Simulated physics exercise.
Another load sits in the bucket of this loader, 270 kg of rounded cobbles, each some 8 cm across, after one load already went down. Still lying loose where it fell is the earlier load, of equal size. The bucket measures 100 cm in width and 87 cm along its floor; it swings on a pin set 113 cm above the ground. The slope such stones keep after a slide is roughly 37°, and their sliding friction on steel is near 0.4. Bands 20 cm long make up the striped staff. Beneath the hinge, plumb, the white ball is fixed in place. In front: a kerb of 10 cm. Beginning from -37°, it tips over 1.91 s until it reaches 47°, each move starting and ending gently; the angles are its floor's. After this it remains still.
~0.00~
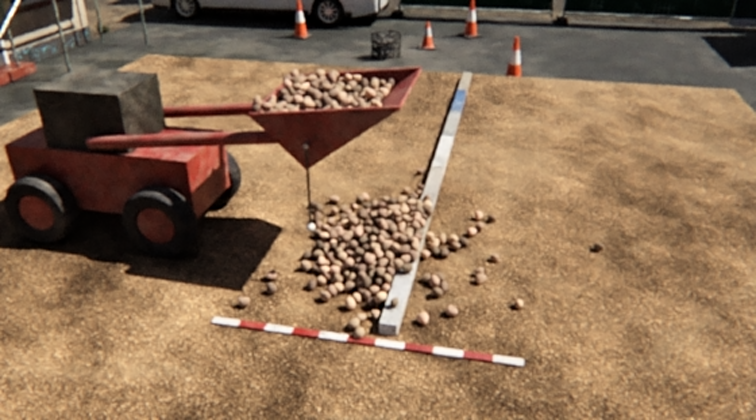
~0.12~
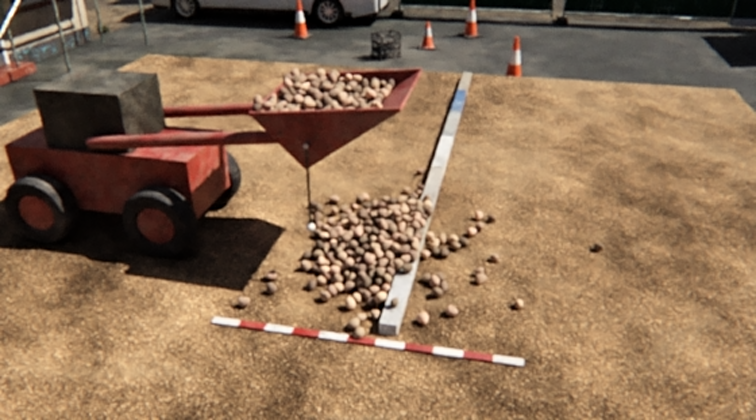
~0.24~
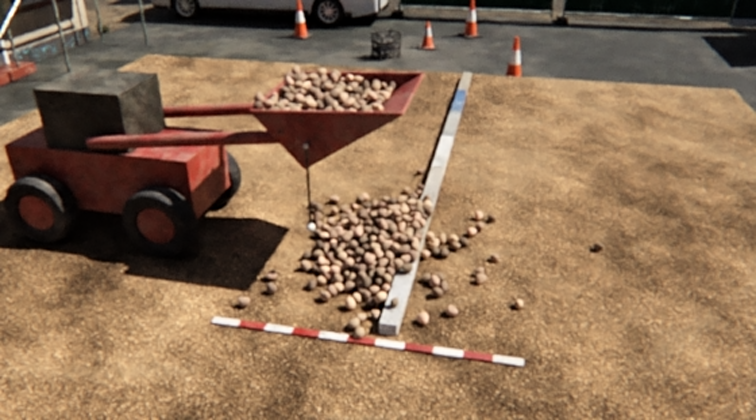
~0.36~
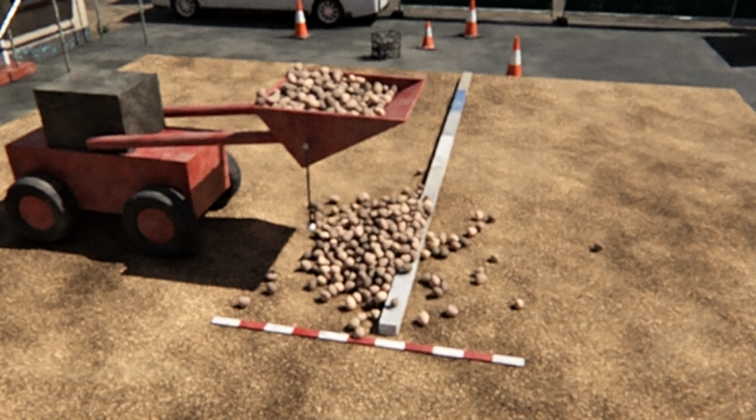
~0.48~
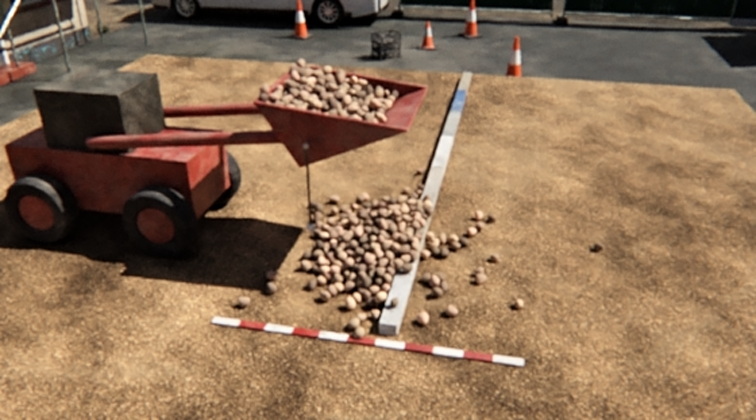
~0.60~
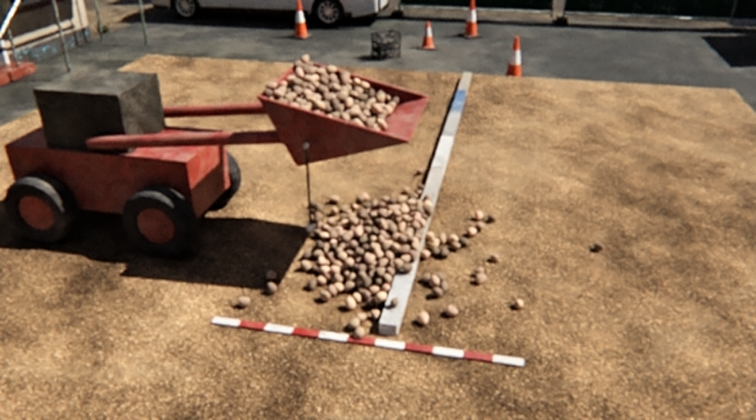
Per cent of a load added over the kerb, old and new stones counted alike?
Some 72 %.
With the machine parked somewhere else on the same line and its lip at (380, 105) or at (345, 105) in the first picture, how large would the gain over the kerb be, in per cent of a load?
First place: Roughly 45 %; second place: Roughly 10 %.
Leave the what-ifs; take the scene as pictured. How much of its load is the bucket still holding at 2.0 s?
About 10 percent is still in there.
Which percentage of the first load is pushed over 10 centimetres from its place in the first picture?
The answer is about 10 per cent.
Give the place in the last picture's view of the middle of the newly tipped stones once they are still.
(444, 246).
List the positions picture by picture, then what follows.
Lip at (400, 108), floor tilted -37°, highest stones at (310, 81). The earlier load is highest near (387, 226), 24 cm above ground level, 94 % on this side of the kerb, 7 % over the kerb, in the first picture.
The bucket is at -36°, its lip at (400, 109); the top of the load is at (307, 80); the stones move at 0.1 m/s on average, in the second picture.
The bucket is at -33°, its lip at (402, 114); the top of the load is at (304, 78); the stones move at 0.1 m/s on average, in the third picture.
The bucket is at -29°, its lip at (405, 121); the top of the load is at (303, 77); the stones move at 0.1 m/s on average, in the fourth picture.
The bucket is at -24°, its lip at (407, 131); the top of the load is at (304, 73); the stones move at 0.2 m/s on average, in the fifth picture.
The bucket is at -17°, its lip at (409, 142); the top of the load is at (303, 71); the stones move at 0.2 m/s on average, in the sixth picture.
After 1.4 s the floor is at 34°; in per cent of one load, 97 in the bucket, 96 on this side of the kerb, 7 over the kerb; the foremost stones are at (502, 250).
After 2.0 s the floor is at 47°; in per cent of one load, 10 in the bucket, 137 on this side of the kerb, 53 over the kerb; the foremost stones are at (520, 262).
After 2.4 s the floor is at 47°; in per cent of one load, 0 in the bucket, 125 on this side of the kerb, 75 over the kerb; the foremost stones are at (565, 261).
After 4.9 s the floor is at 47°; in per cent of one load, 0 in the bucket, 121 on this side of the kerb, 79 over the kerb; the foremost stones are at (599, 254). Net gain over the kerb, 72.
